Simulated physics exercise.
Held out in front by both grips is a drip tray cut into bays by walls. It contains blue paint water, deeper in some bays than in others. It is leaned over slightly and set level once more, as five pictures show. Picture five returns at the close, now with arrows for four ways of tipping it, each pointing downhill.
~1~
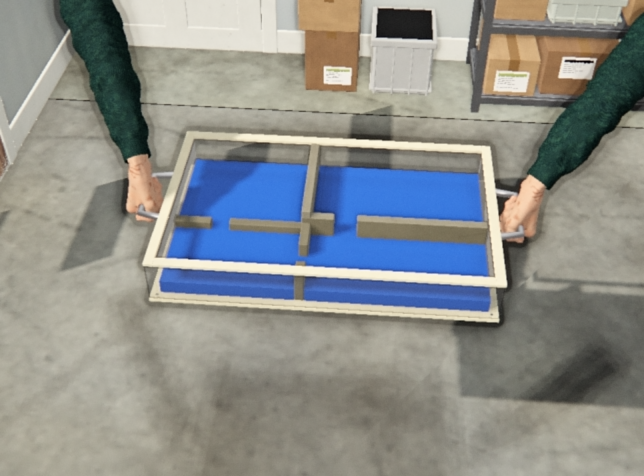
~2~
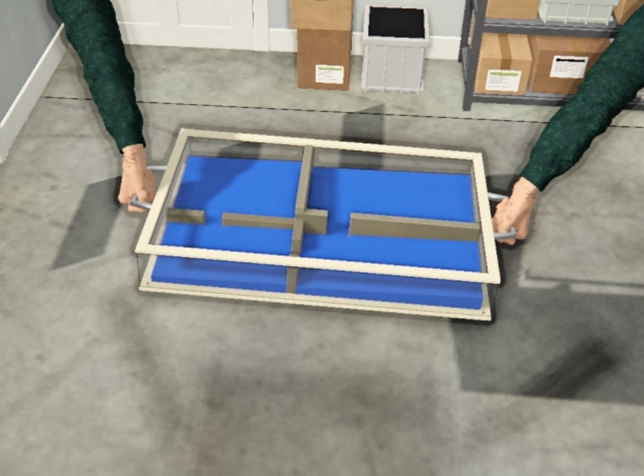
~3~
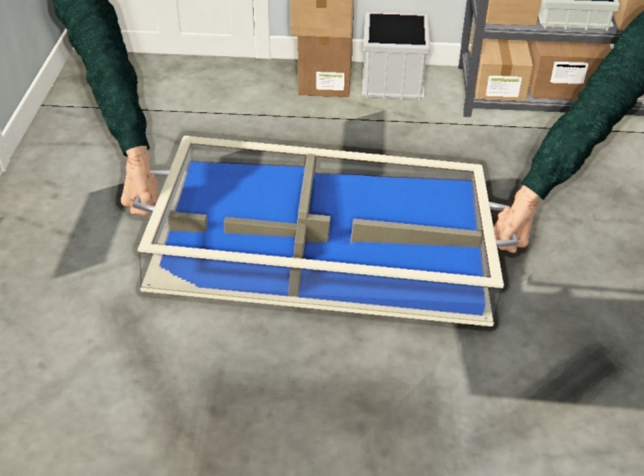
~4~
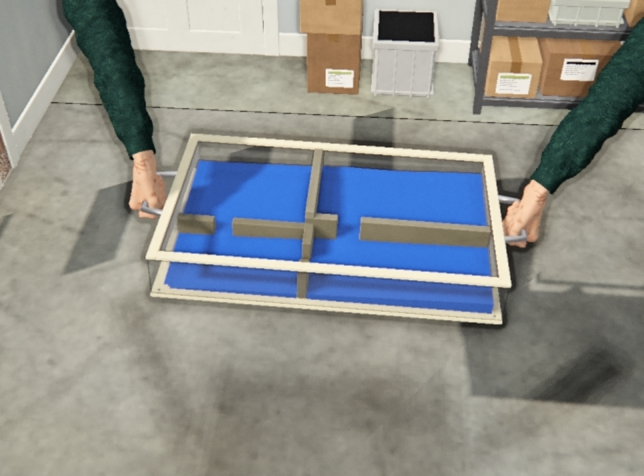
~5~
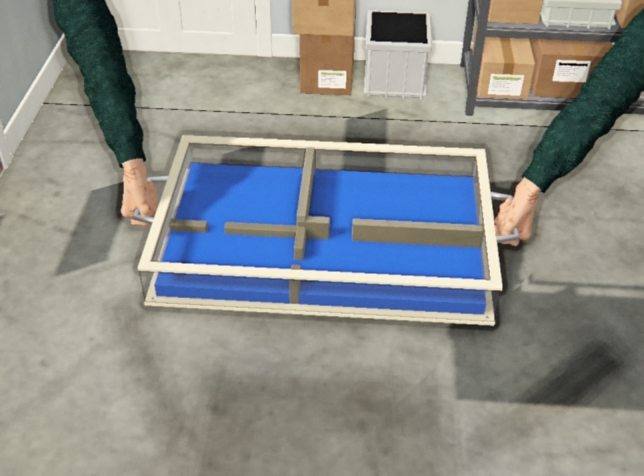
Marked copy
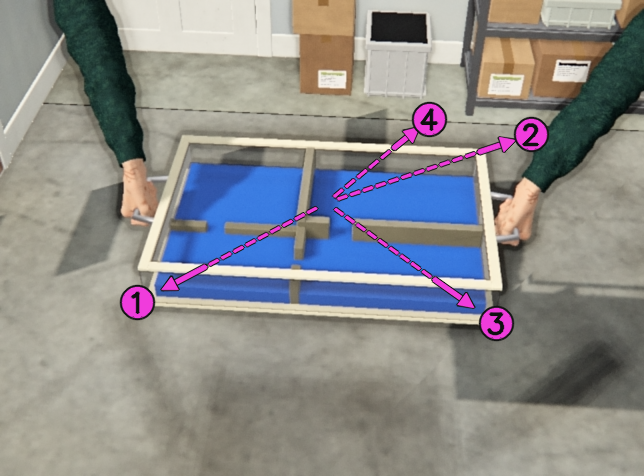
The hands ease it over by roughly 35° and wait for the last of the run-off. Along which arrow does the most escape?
It is 1.
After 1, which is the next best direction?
3 it is.
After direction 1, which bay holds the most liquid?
It is the front left one.
On the marked copy, 1 ends at (166, 287); 2 ends at (510, 141); 3 ends at (469, 304); 4 ends at (415, 130).
Choosing 1, about 10 % stays in the tray, the largest part in the front left bay.
Choosing 2, about 26 % stays in the tray, the largest part in the back right bay.
Choosing 3, about 16 % stays in the tray, the largest part in the front right bay.
Choosing 4, about 26 % stays in the tray, the largest part in the back right bay.
